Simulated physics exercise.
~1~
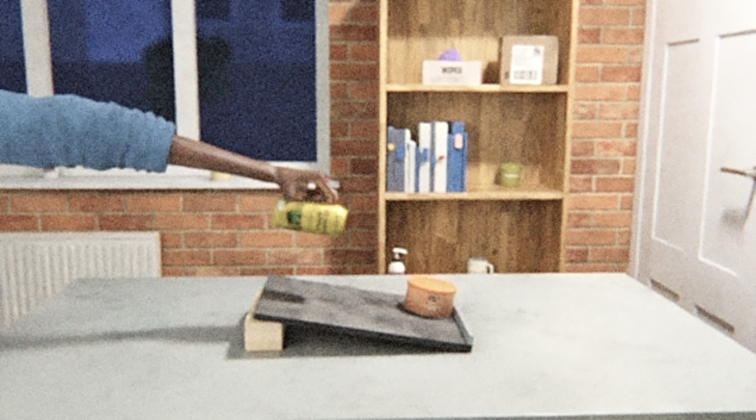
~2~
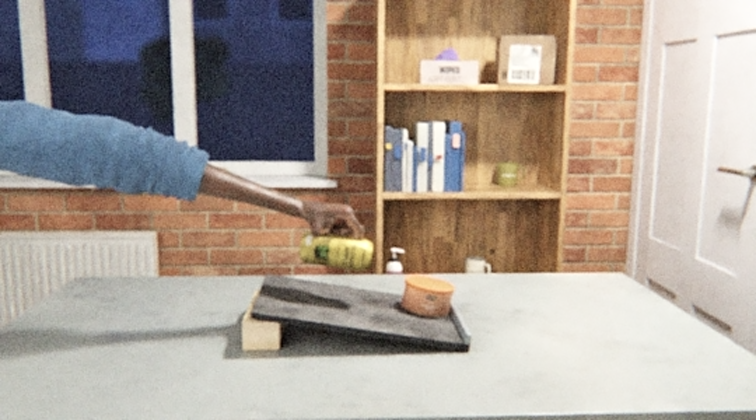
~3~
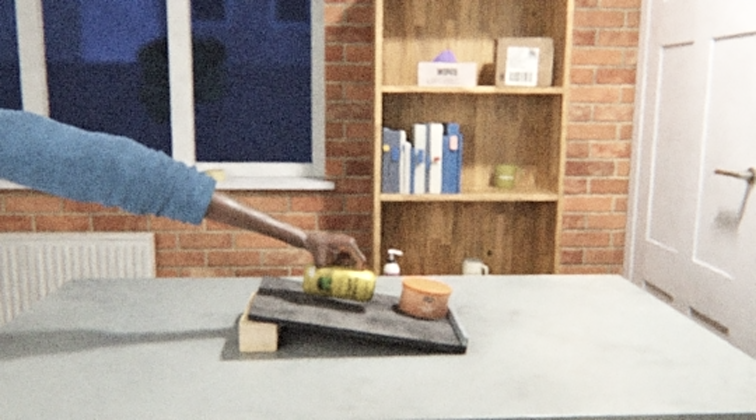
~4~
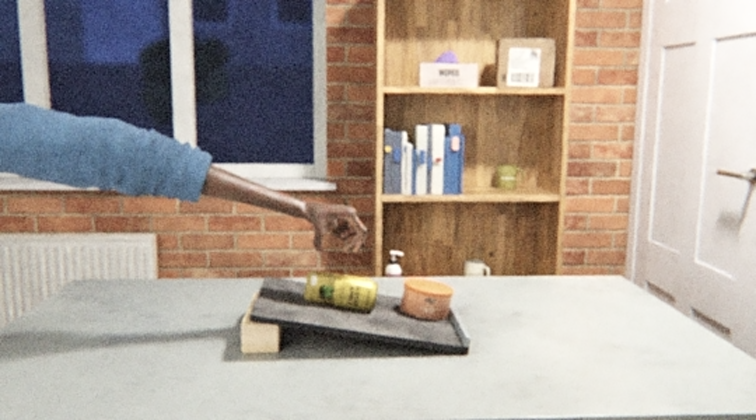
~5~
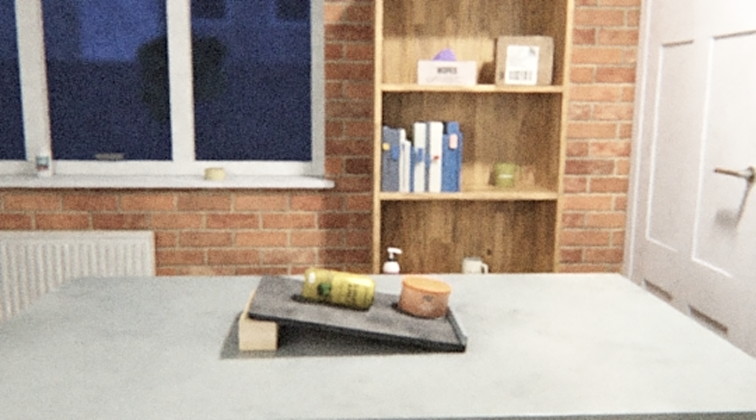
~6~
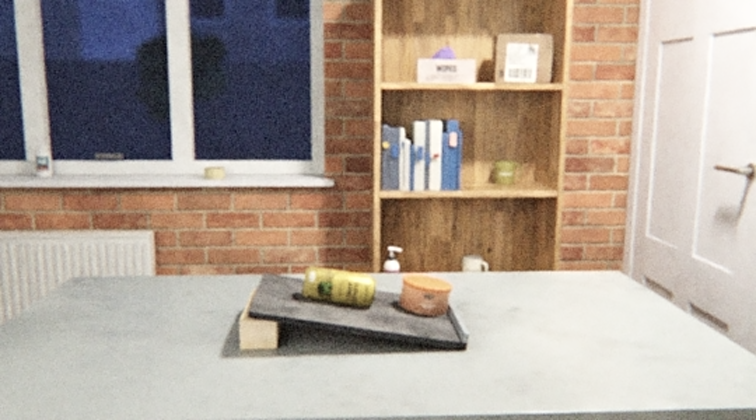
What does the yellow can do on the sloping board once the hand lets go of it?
It stays where it was put, lying on its side on the slope, and does not roll down towards the orange tub.
